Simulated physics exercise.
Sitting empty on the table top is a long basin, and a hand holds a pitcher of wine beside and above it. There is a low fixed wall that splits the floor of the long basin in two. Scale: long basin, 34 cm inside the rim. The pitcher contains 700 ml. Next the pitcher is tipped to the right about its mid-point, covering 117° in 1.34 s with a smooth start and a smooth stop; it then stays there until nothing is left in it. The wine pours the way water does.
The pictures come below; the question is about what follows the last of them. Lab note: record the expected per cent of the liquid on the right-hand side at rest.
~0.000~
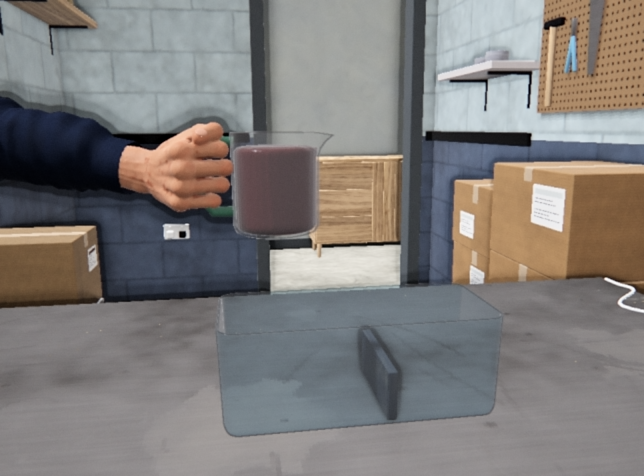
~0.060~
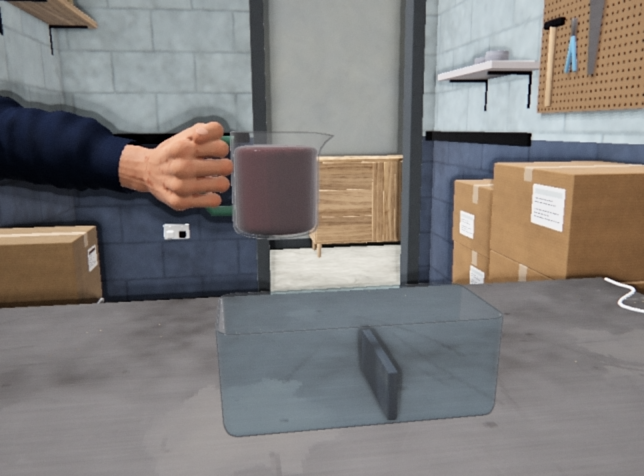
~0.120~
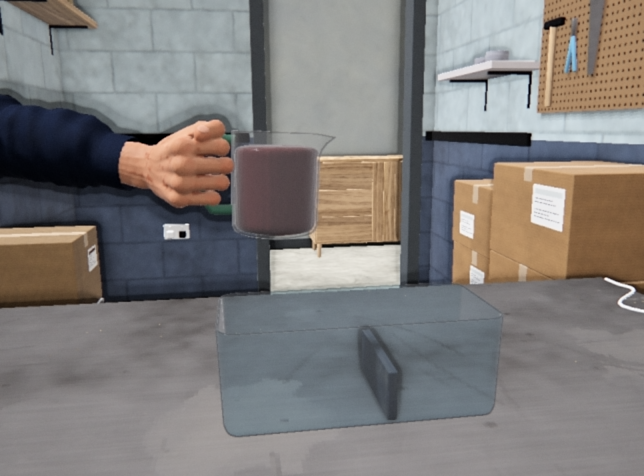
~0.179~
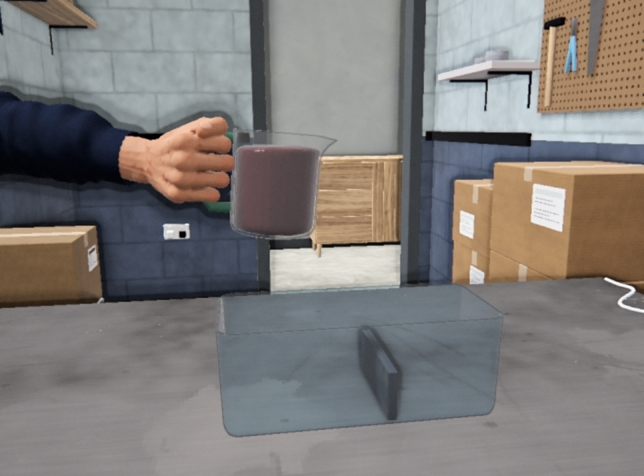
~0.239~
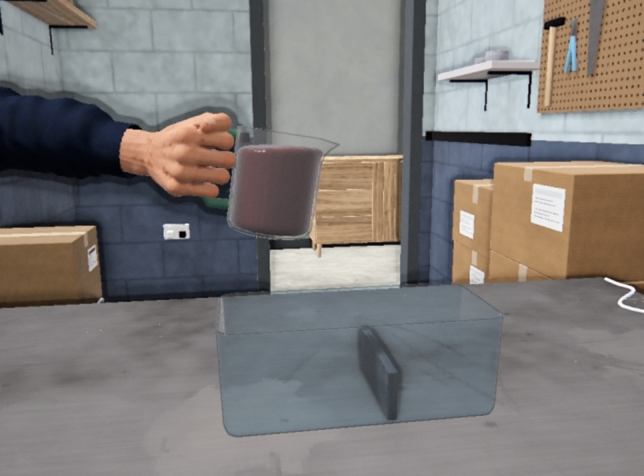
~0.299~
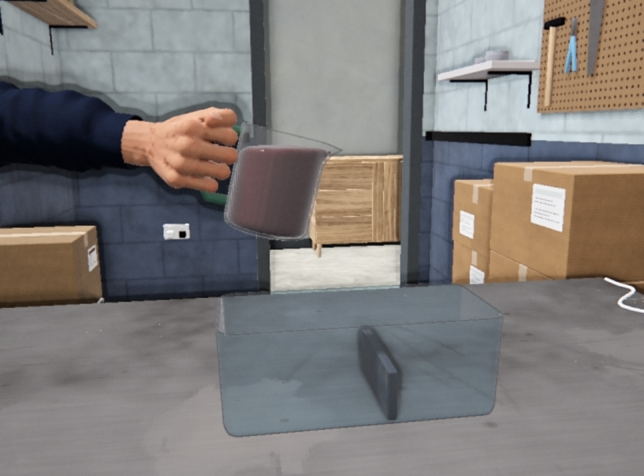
Expected right-hand share: 66 per cent.
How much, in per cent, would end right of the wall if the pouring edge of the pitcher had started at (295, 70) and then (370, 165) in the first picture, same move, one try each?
I'd say 25 percent on the first go, 90 percent on the next.
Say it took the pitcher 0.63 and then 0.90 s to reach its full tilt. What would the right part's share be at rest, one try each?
Some 40 and 55 per cent, in that order.
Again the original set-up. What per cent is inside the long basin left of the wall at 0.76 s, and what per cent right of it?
Left roughly 0 per cent, right roughly 8.
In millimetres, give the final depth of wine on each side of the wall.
Depths: Left near 8 mm, right near 26 mm.
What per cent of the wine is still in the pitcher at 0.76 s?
Roughly 74 %.
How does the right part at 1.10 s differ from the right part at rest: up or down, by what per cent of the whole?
Net change: A rise of about 6 %.
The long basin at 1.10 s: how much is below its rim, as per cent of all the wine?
Some 68 percent of the total.
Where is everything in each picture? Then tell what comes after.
The first picture shows tilt 0°; pouring edge (334, 134); surface from (233, 148) to (318, 148); the long basin's rim runs from (218, 314) to (481, 300); the wall's top is at (378, 350).
The second picture shows tilt 1°; pouring edge (334, 134); surface from (234, 148) to (317, 148).
The third picture shows tilt 2°; pouring edge (336, 136); surface from (234, 148) to (318, 148).
The fourth picture shows tilt 5°; pouring edge (338, 139); surface from (237, 148) to (319, 149).
The fifth picture shows tilt 9°; pouring edge (340, 144); surface from (237, 150) to (324, 149).
The sixth picture shows tilt 14°; pouring edge (343, 149); surface from (239, 151) to (330, 150).
By 0.76 s the tilt is 71° and 74 per cent is still to pour, 0 is left of the wall and 8 right of it.
By 1.10 s the tilt is 108° and 16 per cent is still to pour, 8 is left of the wall and 59 right of it.
By 1.46 s the tilt is 117° and 0 per cent is still to pour, 34 is left of the wall and 65 right of it.
By 1.84 s the tilt is 117° and 0 per cent is still to pour, 34 is left of the wall and 66 right of it.
At rest 34 per cent lies left of the wall, 66 right of it and 1 outside.
